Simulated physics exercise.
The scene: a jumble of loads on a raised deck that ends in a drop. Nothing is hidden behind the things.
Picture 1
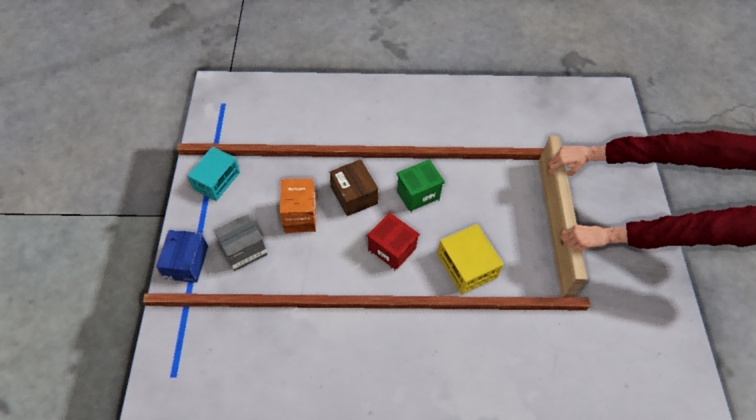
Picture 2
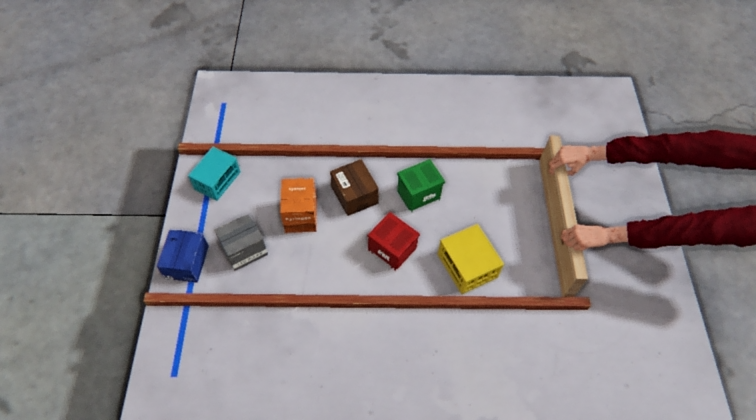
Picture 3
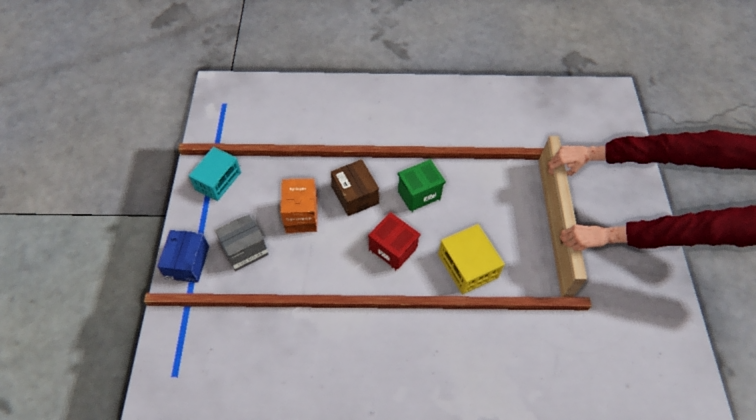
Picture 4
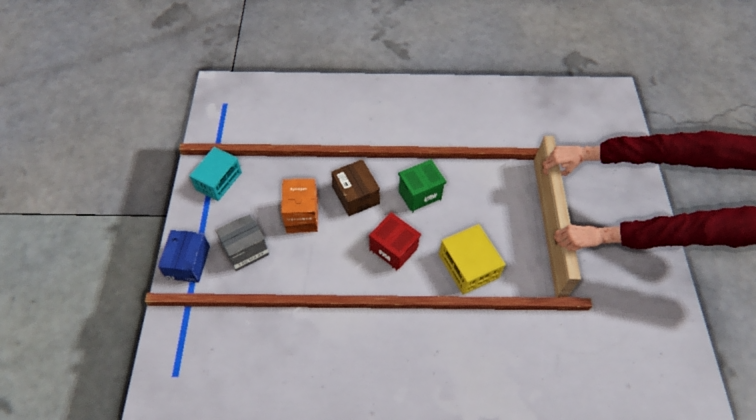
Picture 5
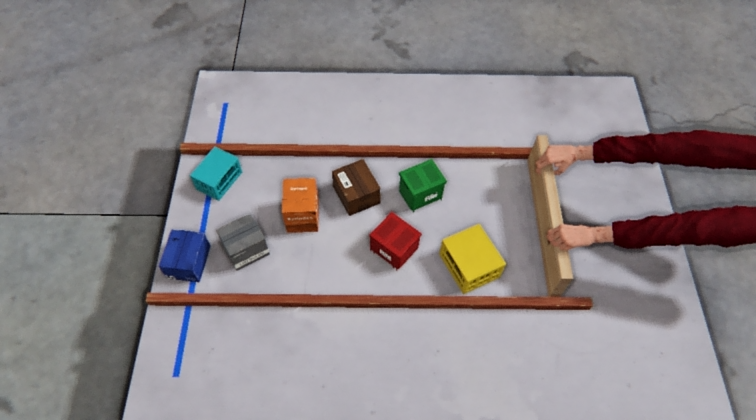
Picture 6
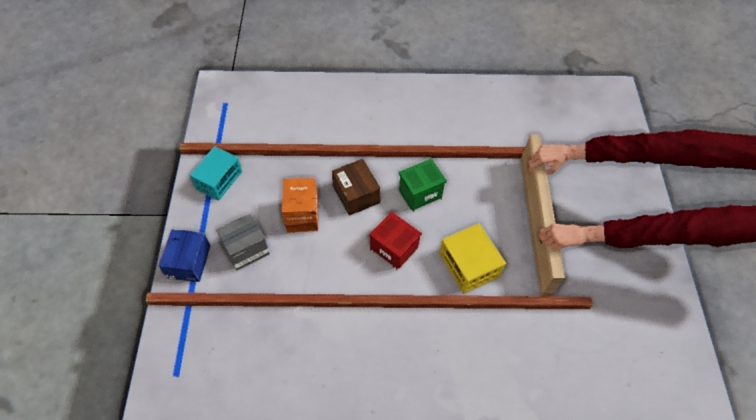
The clip shows two hands in dark red sleeves holding a wooden plank between two rails and sliding it slightly left toward eight colourful boxes and crates, which stay still on the pale surface near a blue line.
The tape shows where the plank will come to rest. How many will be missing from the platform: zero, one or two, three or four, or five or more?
In the end the number that fall off is five or more.
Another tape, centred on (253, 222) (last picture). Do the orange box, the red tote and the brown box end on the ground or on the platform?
The orange box remains up, the red tote does not fall, the brown box is kept.
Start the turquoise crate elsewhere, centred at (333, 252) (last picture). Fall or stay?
It drops off.
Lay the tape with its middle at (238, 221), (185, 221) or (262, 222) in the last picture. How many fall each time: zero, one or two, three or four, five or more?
The falls would be three or four; more than four; one or two.
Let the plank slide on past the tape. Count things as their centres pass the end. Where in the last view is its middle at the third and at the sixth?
About (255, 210), then (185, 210).
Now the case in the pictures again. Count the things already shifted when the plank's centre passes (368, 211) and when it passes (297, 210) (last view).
By then 5, and 8.
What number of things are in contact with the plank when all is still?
The number is 3.
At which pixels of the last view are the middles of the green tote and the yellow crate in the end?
The green tote stops around (188, 172); the yellow crate around (172, 248).
Soon after, none off yet; blue box at rest near (185, 256); turquoise crate at rest near (217, 174); grey box at rest near (243, 242).
After that, none off yet; blue box at rest near (185, 256); turquoise crate at rest near (217, 174); grey box moving near (240, 241).
And then, one off so far; blue box on its way down near (133, 280); turquoise crate displaced about its own width near (185, 174); grey box displaced well along near (162, 240).
In the end, the number that fall off is five or more; gone, red tote, brown box, grey box, turquoise crate and blue box.
